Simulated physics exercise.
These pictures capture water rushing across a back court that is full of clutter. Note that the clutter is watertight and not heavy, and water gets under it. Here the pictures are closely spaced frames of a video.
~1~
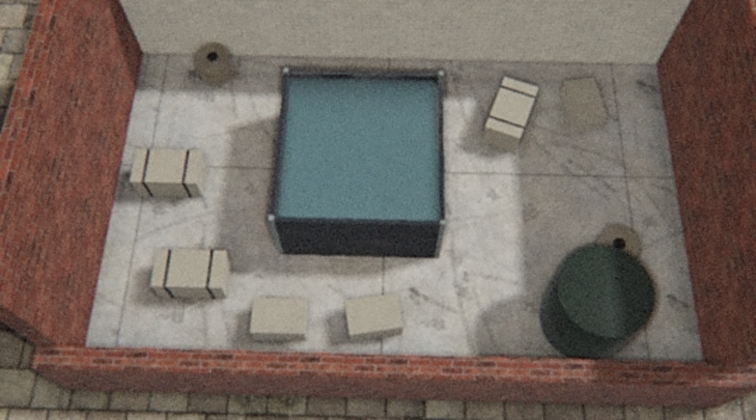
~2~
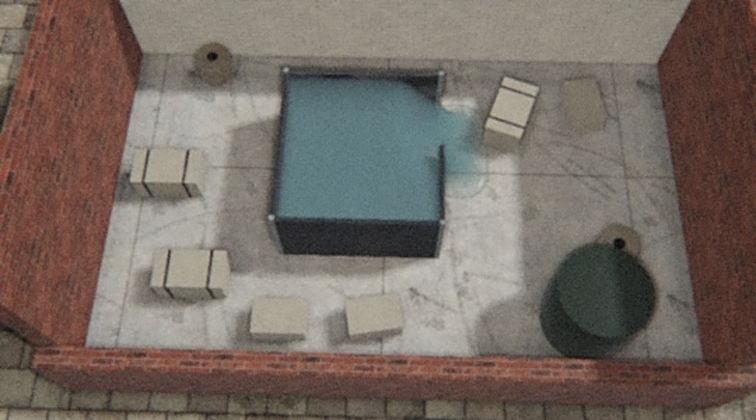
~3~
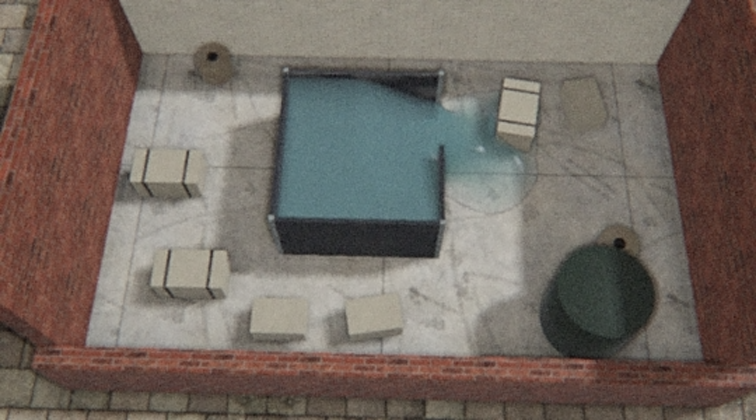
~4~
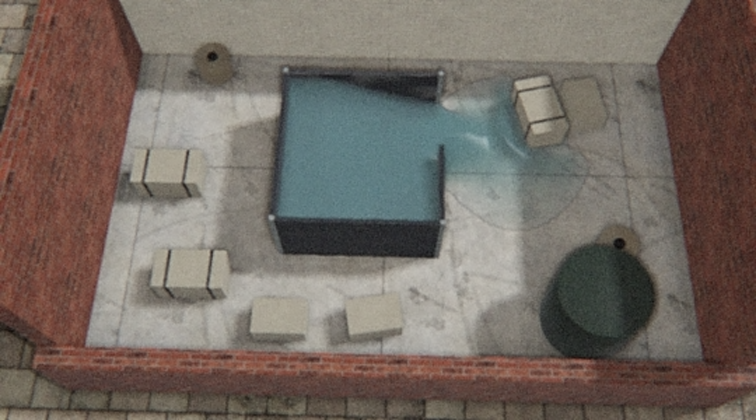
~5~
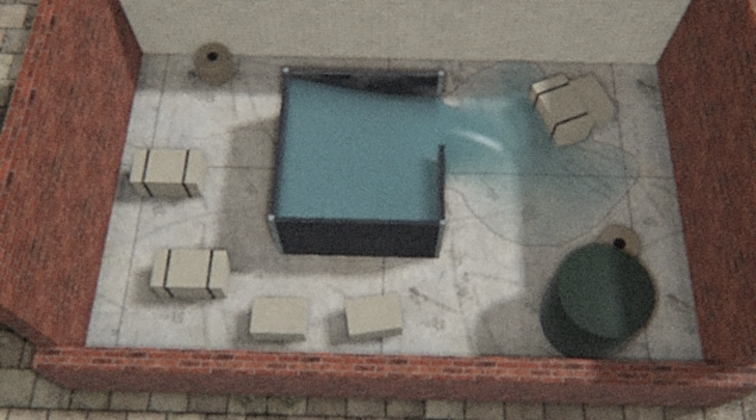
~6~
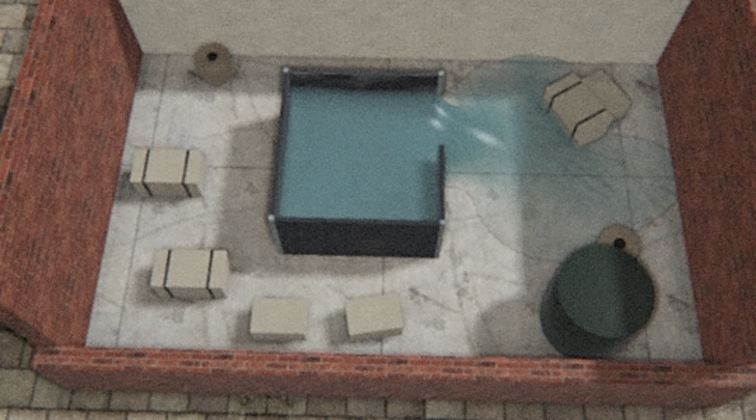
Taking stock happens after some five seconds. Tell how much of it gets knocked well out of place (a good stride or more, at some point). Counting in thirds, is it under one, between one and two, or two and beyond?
In thirds: Between one and two.
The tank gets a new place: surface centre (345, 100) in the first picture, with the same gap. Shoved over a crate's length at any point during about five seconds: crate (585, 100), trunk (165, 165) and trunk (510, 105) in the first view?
Well, the first one got driven a long way, the second didn't get far, and the third got driven a long way.
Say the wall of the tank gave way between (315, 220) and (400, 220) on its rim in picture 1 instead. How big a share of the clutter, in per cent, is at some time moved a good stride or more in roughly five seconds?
80 % or thereabouts.
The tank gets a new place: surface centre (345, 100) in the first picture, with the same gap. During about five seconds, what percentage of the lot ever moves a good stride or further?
Close to 50 in a hundred.
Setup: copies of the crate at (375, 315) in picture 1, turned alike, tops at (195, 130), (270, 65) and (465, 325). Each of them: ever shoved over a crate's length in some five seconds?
Going by the order given: Stays in place, stays in place, travels that far.
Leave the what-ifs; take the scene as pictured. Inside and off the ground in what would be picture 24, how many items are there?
Exactly 3 of them.
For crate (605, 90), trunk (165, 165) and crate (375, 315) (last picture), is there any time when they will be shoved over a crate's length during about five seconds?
Sequence check gives past that mark, next below that mark, finally past that mark.
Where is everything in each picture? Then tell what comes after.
In the first picture, a trunk at (512, 107) rests on the ground; a crate at (586, 98), on the bottom; 0 of 8 have shifted.
In the second picture, a trunk at (512, 107) rests on the ground; a crate at (586, 98) rests on the ground; 0 of 8 have shifted.
In the third picture, a trunk at (519, 107), on the bottom, close to its start; a crate at (586, 98), on the bottom; 1 of 8 have shifted.
In the fourth picture, a trunk at (541, 104) rests on the ground, a stride from its start; a crate at (586, 98) rests on the ground; 1 of 8 have shifted.
In the fifth picture, a trunk at (563, 104), on the bottom, a stride from its start; a crate at (591, 96), on the bottom, close to its start; 2 of 8 have shifted.
In the sixth picture, a trunk at (580, 103), on the bottom, a stride from its start; a crate at (604, 92) rests on the ground, close to its start; 2 of 8 have shifted.
A moment on, 2 of 8 are well off their spots; 0 afloat.
Next, 3 of 8 are well off their spots; 3 afloat.
Later, 3 of 8 are well off their spots; 3 afloat.
In the end, 4 of 8 are well off their spots, and 4 have been at some point; 3 afloat.
